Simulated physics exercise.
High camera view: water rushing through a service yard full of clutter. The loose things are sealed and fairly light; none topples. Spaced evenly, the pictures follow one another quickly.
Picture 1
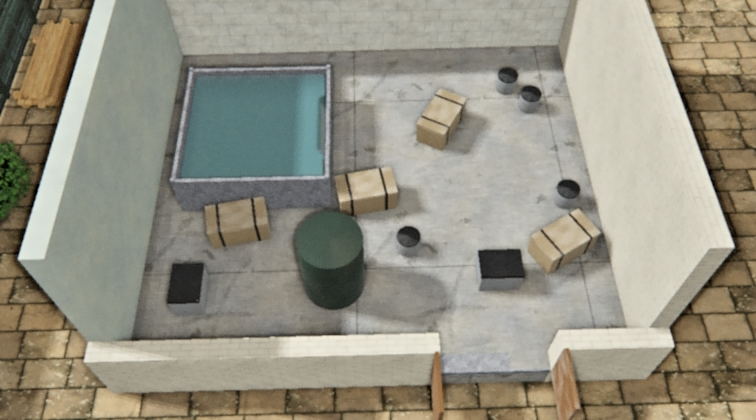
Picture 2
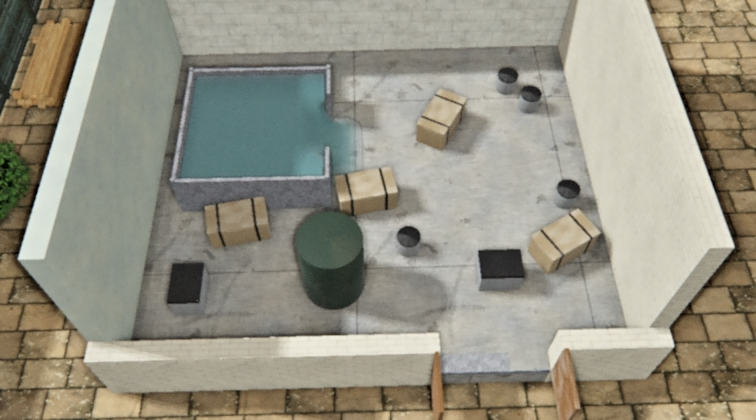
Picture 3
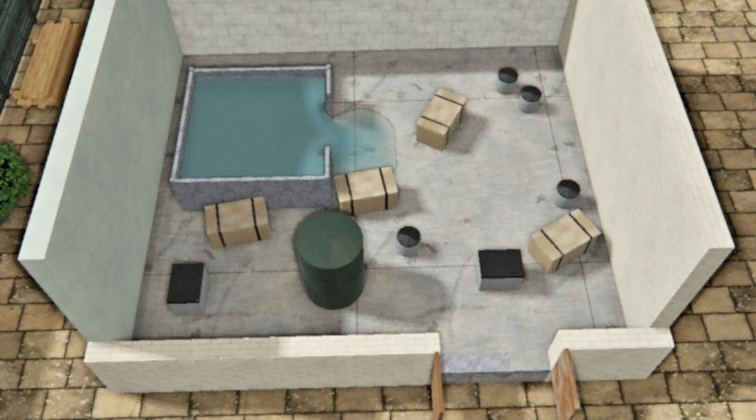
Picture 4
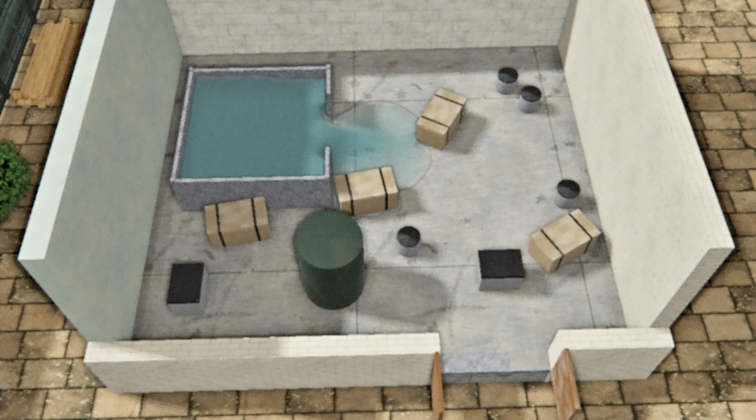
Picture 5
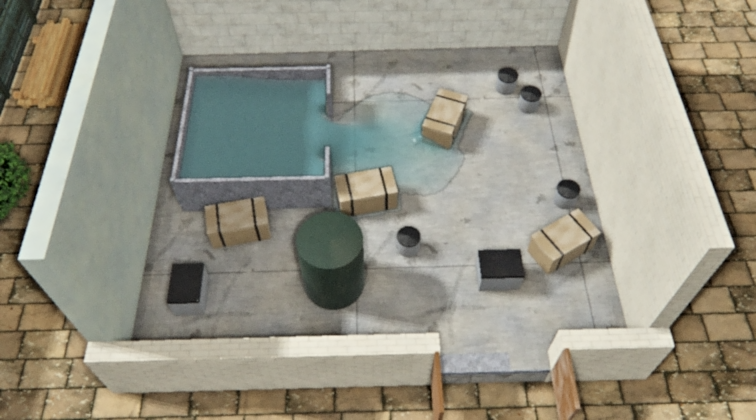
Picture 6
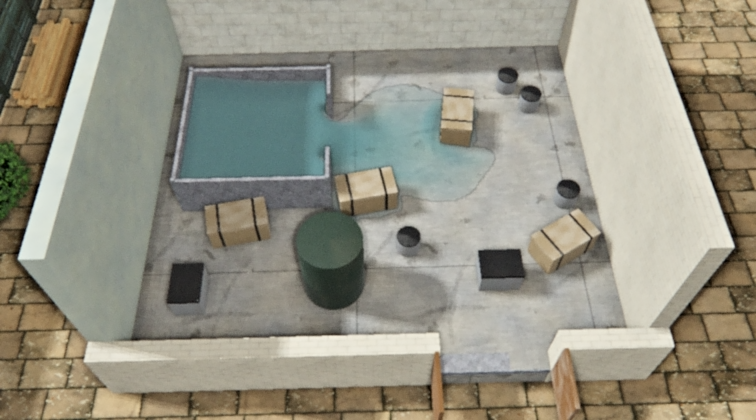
Water pours through a gap in the right side of a raised pool at the upper left of a walled yard, spreading rightward across the bare floor in a widening sheet. It reaches a strapped tan box, which turns and shifts slightly right, while the other boxes and containers stay put.
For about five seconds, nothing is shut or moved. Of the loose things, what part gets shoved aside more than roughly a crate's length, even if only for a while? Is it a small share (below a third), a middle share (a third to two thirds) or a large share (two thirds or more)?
A middle share, a third to two thirds.
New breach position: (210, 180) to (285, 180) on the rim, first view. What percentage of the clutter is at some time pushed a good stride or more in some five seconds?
My figure is about 20 %.
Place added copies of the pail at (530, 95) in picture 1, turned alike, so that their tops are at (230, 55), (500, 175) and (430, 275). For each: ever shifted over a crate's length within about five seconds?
First falls short; second driven off; third falls short.
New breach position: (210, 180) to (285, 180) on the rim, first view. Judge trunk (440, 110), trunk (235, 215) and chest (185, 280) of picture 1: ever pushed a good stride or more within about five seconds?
Here's my take, in sequence: Fails to go that far, dislodged that far, and dislodged that far.
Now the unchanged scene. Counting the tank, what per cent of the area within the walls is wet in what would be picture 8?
I'd call it close to 30 per cent.
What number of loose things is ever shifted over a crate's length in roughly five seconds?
So that is 5.
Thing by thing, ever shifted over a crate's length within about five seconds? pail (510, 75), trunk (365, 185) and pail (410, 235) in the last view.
Taking them as listed, the first cleared the mark, the next remained nearby, and the last remained nearby.
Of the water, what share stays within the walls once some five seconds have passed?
Near 98 per cent.
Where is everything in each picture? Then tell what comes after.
The first picture shows a trunk at (442, 111) rests on the ground; a trunk at (366, 184), on the bottom; 0 of 10 have shifted.
The second picture shows a trunk at (442, 111), on the bottom; a trunk at (366, 184), on the bottom; 0 of 10 have shifted.
The third picture shows a trunk at (442, 111), on the bottom; a trunk at (366, 184), on the bottom; 0 of 10 have shifted.
The fourth picture shows a trunk at (442, 111) rests on the ground; a trunk at (366, 184) rests on the ground; 0 of 10 have shifted.
The fifth picture shows a trunk at (446, 111) rests on the ground, close to its start; a trunk at (366, 184), on the bottom; 1 of 10 have shifted.
The sixth picture shows a trunk at (458, 108), on the bottom, close to its start; a trunk at (366, 184) rests on the ground; 1 of 10 have shifted.
A moment on, 1 of 10 are well off their spots; 0 afloat.
Next, 4 of 10 are well off their spots; 4 afloat.
Later, 5 of 10 are well off their spots; 4 afloat.
In the end, 5 of 10 are well off their spots, and 5 have been at some point; 4 afloat.
